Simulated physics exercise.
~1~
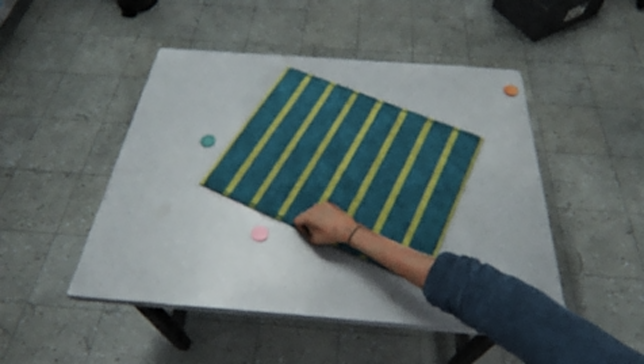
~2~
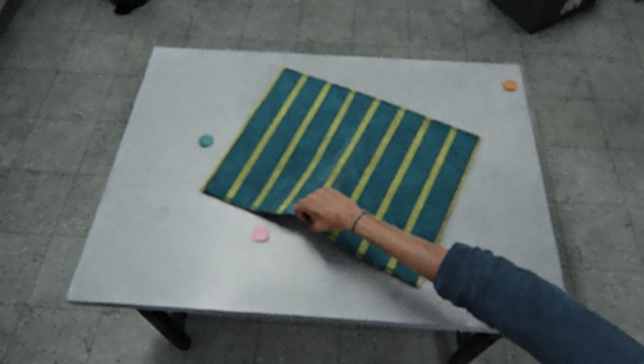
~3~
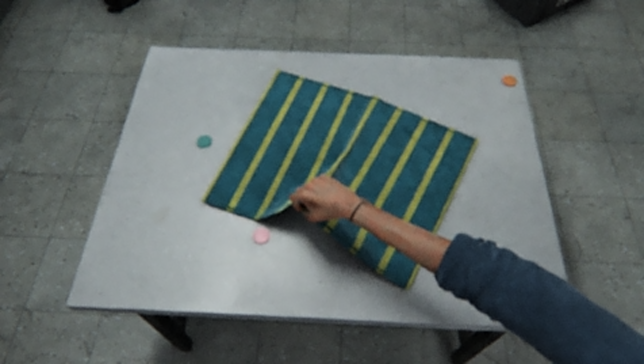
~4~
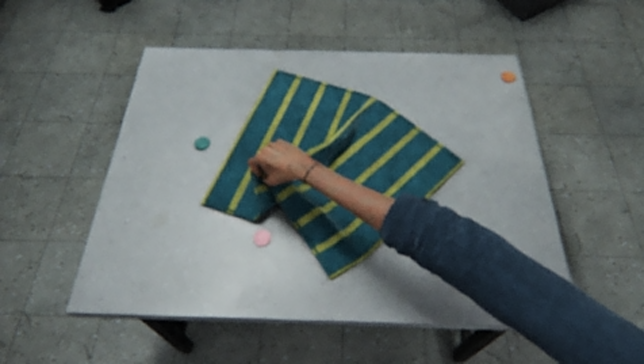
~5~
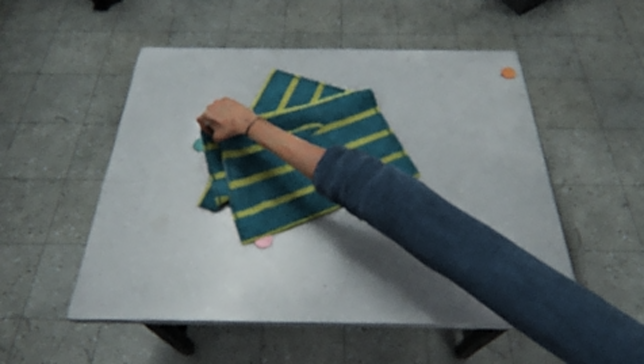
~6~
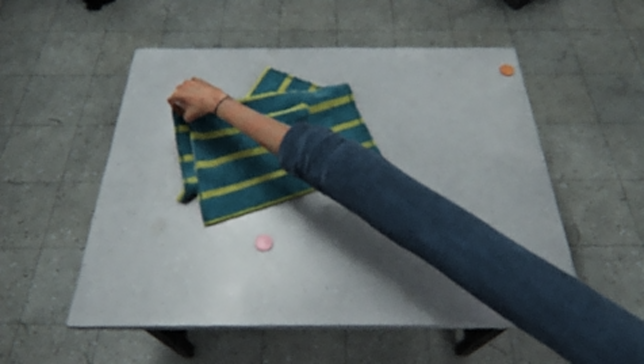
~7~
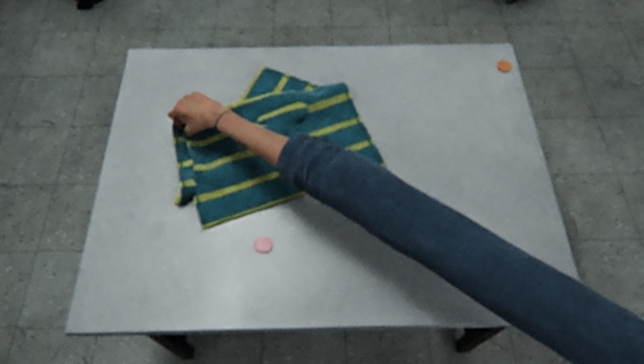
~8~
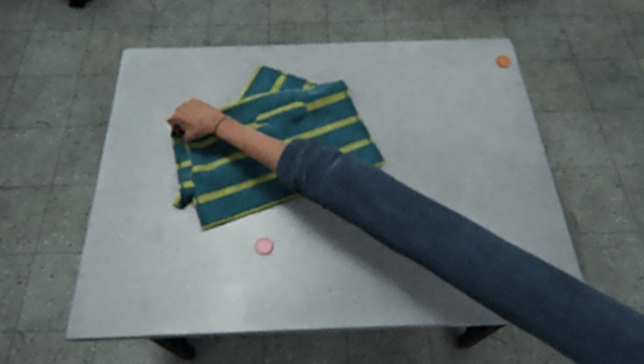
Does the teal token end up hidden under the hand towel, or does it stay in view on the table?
The teal token ends up hidden under the hand towel, while the pink lid and the orange badge stay in view.
A teal hand towel with yellow stripes lies flat on a side table until a hand pinches its near edge, lifts it and folds it over toward the upper left, ending bunched over the teal token, with the pink lid and orange badge uncovered and the hand still holding it.
